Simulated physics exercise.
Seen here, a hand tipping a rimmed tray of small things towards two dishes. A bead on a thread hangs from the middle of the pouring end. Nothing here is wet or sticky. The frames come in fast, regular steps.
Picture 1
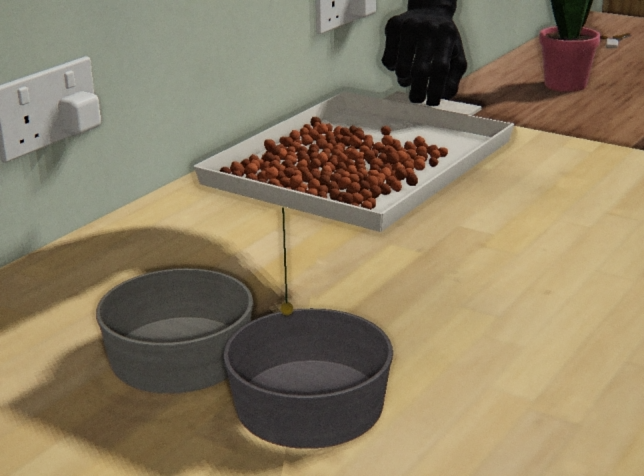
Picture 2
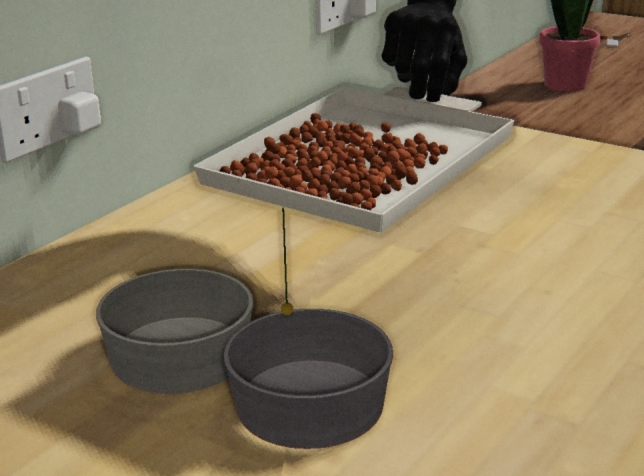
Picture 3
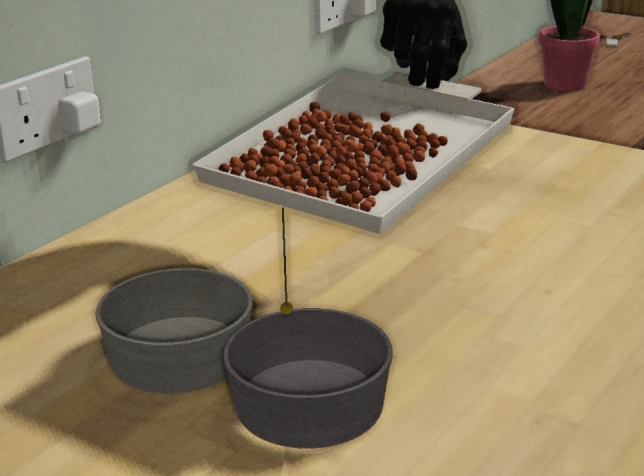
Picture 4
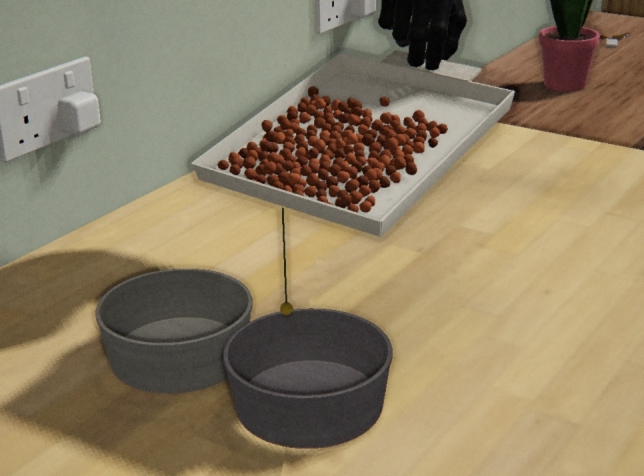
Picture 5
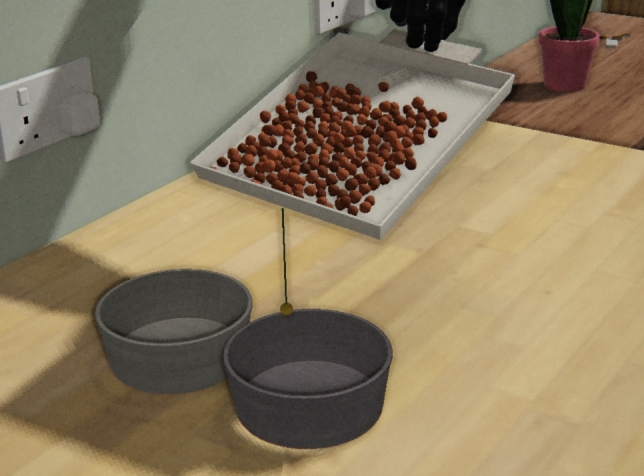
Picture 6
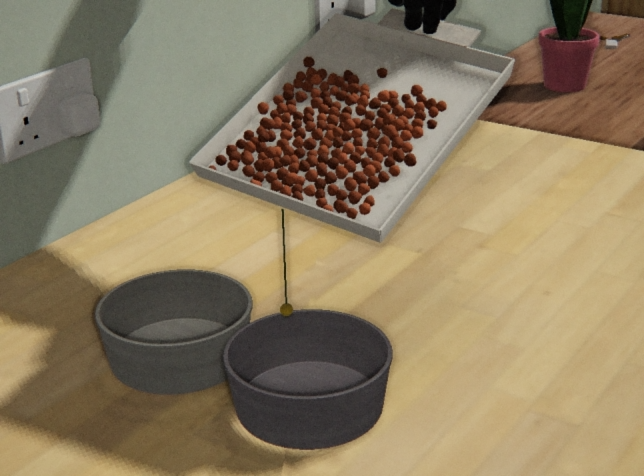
A black-gloved hand tilting a rimmed tray of reddish-brown pellets, its far end rising steadily above two grey dishes on a wooden worktop.
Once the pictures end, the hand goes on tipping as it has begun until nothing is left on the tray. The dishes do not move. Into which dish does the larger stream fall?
Fuller: The right-hand dish.
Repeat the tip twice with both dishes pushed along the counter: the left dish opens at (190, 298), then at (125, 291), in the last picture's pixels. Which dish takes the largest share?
In turn: The dish on the right; the dish on the right.
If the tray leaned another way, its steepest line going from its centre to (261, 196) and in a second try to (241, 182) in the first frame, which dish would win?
One: The left dish. Two: The dish on the left.
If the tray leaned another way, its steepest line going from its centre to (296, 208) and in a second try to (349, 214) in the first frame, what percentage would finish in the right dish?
The first gives 40 %, the second 60 %.
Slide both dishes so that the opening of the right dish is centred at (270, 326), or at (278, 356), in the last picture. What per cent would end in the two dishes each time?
Roughly 20 per cent, and 70 per cent.
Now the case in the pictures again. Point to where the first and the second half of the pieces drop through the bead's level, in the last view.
Around (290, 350) and then (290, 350).
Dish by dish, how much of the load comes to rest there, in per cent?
The left dish has 0 per cent, the right dish has 70.
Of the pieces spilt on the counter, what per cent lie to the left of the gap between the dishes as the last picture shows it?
Some 70 per cent.
Soon, tray tipped steeply; nearly all on the tray; a stray few in the air.
A while on, tray tipped past a quarter turn; nearly all on the tray; a stray few in the right dish; a stray few outside both.
Towards the end, tray tipped past a quarter turn; about two thirds in the right dish; a stray few in the left dish; about a third outside both.
Finally, tray tipped past a quarter turn; about two thirds in the right dish; a stray few in the left dish; about a third outside both.
